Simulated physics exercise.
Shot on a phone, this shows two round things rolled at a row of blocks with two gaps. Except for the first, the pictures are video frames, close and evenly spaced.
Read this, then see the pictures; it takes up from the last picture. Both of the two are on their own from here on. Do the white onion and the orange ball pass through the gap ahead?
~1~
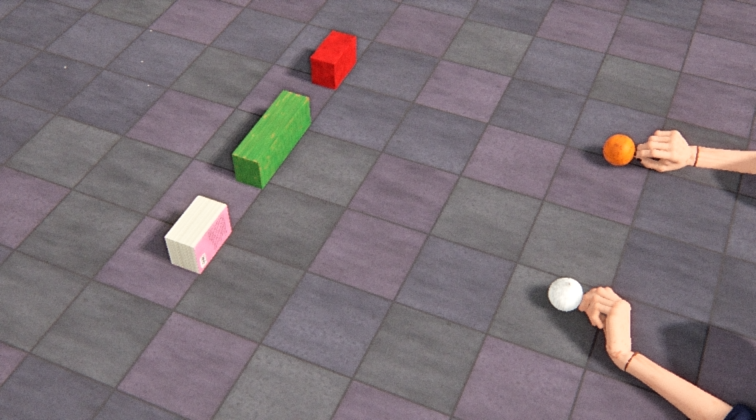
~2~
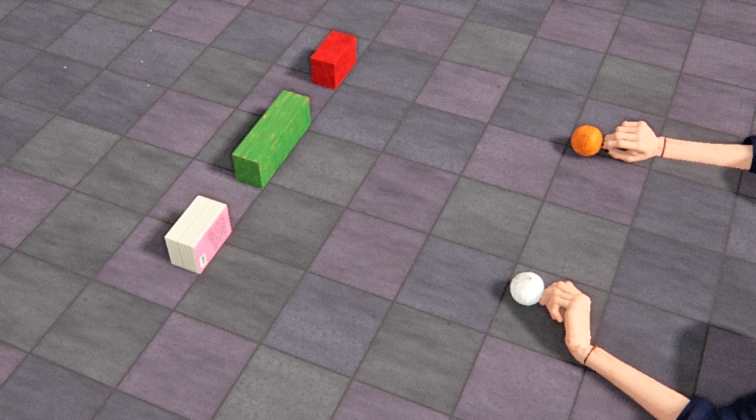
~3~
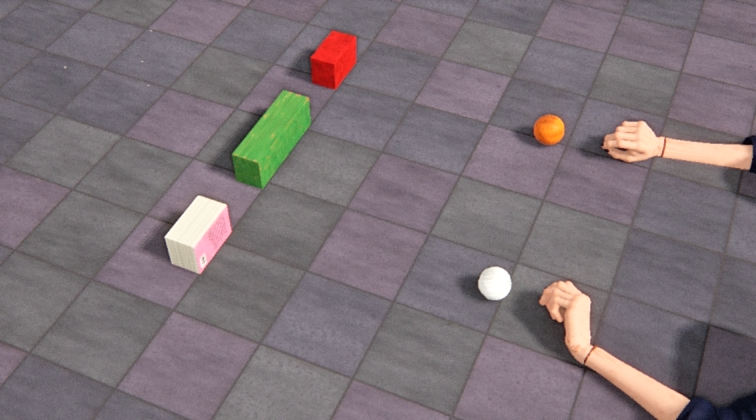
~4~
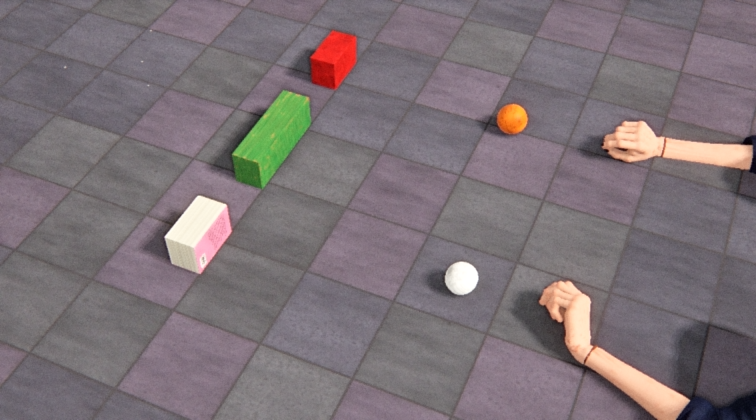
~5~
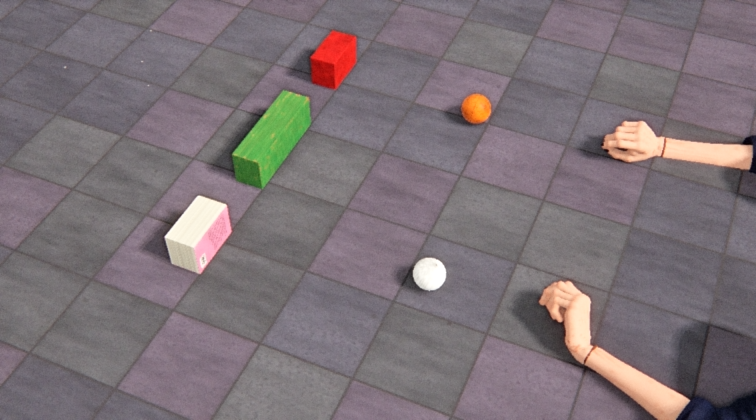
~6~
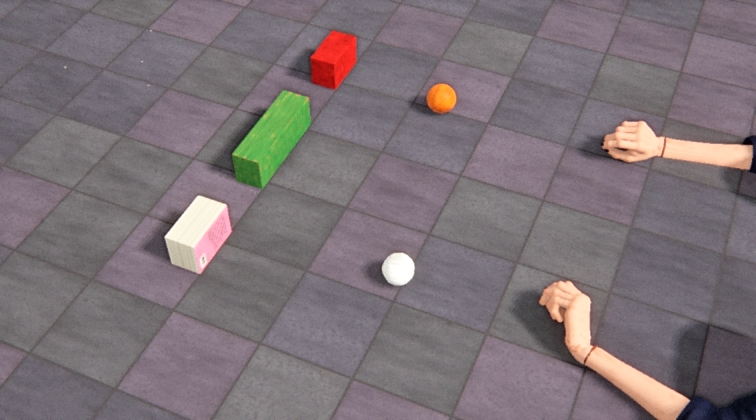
My guess is the white onion never gets past; my guess is the orange ball never gets past.
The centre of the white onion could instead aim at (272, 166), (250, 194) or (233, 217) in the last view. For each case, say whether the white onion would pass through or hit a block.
Aim one blocked, aim two through, aim three blocked.
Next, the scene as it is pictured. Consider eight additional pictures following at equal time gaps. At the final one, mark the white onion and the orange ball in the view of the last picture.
(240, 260) and (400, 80).
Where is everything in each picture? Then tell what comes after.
The first picture shows white onion (566, 294) under the hand; orange ball (619, 150) under the hand; pink book (199, 235).
The second picture shows white onion (527, 288); orange ball (587, 141).
The third picture shows white onion (494, 284); orange ball (549, 130).
The fourth picture shows white onion (462, 279); orange ball (512, 119).
The fifth picture shows white onion (429, 274); orange ball (476, 109).
The sixth picture shows white onion (398, 269); orange ball (441, 99); green block (273, 139).
Then, 0.44 s on from there, white onion coming back near (241, 256); orange ball coming back near (396, 83).
In the end, the white onion bounces off; the orange ball bounces off.
